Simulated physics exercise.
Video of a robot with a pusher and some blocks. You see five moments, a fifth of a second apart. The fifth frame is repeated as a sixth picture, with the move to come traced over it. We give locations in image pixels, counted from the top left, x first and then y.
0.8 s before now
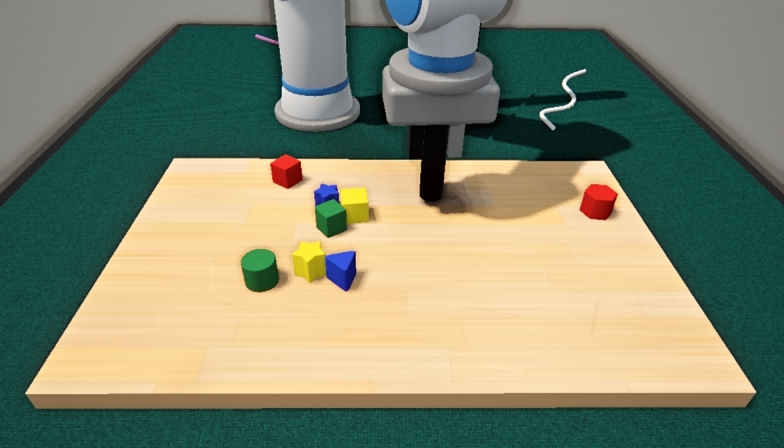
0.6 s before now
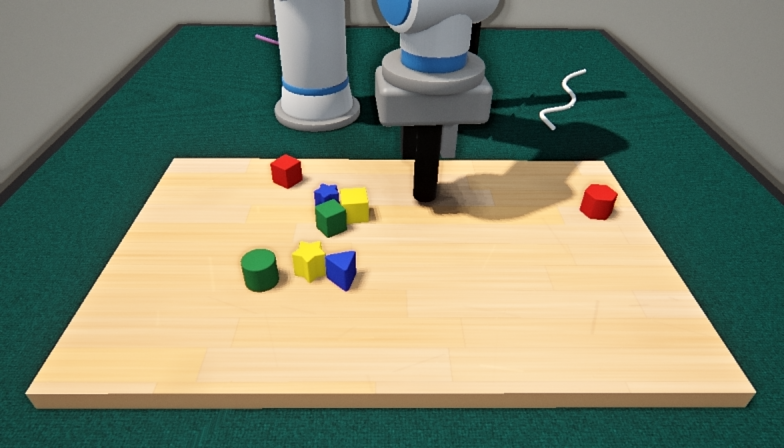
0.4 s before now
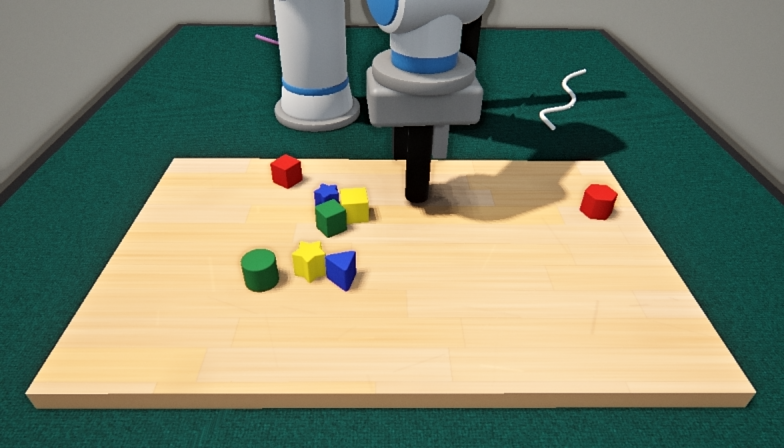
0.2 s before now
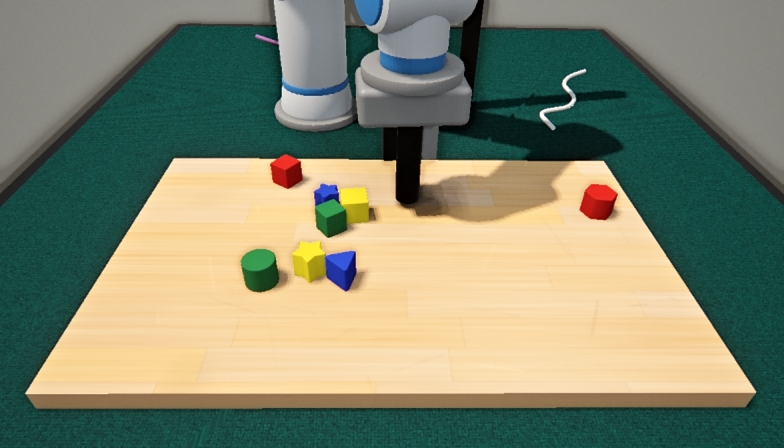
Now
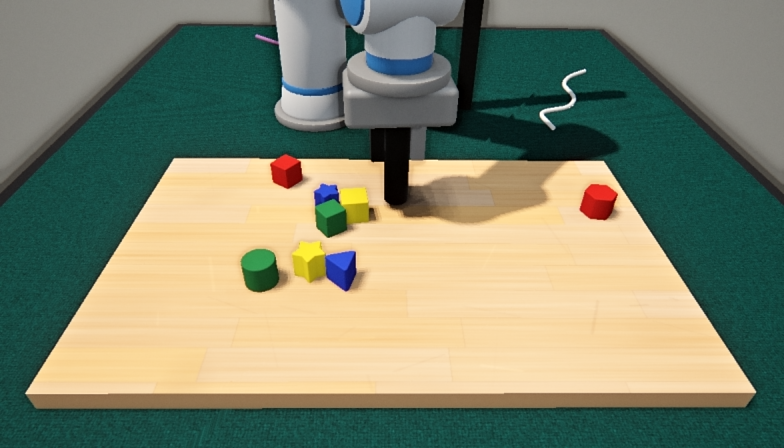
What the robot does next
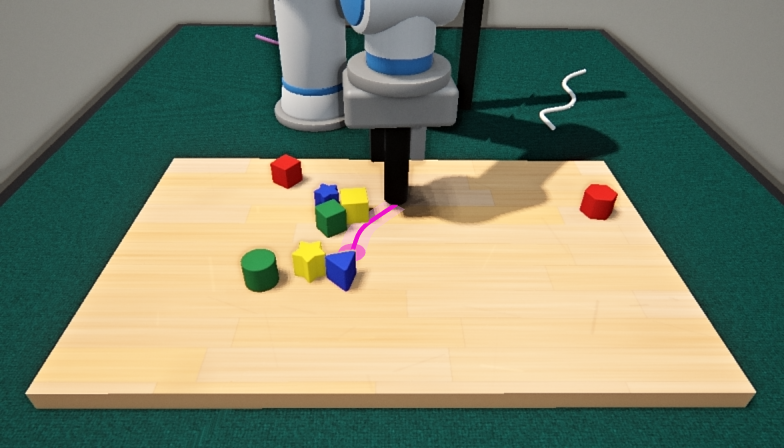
The robot's black pusher slides slowly left toward the yellow square while the blocks stay still.
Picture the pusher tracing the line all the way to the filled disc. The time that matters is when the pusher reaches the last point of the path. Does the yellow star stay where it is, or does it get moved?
It stays put.
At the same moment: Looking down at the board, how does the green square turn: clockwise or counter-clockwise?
The block spins anticlockwise.
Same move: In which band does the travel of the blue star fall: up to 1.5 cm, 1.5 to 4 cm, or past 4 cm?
Short of 1.5 cm.
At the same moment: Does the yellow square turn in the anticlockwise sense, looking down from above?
My answer is no.
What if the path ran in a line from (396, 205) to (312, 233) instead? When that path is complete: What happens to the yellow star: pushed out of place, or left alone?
Left in place.
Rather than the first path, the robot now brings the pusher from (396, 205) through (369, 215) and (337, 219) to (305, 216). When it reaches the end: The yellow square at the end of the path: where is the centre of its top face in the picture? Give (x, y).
By then it is at (287, 209).
Drawn move, from (396, 205) via (376, 217) and (359, 233), ending at (352, 252).
The first path, step by step. One third of the way, pusher at (376, 211); green square at (327, 208); yellow square at (350, 196).
Two thirds of the way, pusher at (359, 227); blue star at (323, 188); green square at (323, 209), turned 20° anticlockwise; yellow square at (342, 198), turned 40° clockwise.
At the end, pusher at (352, 246); yellow star still; blue star at (323, 188); green square at (323, 209), turned 20° anticlockwise; yellow square at (342, 198), turned 40° clockwise.
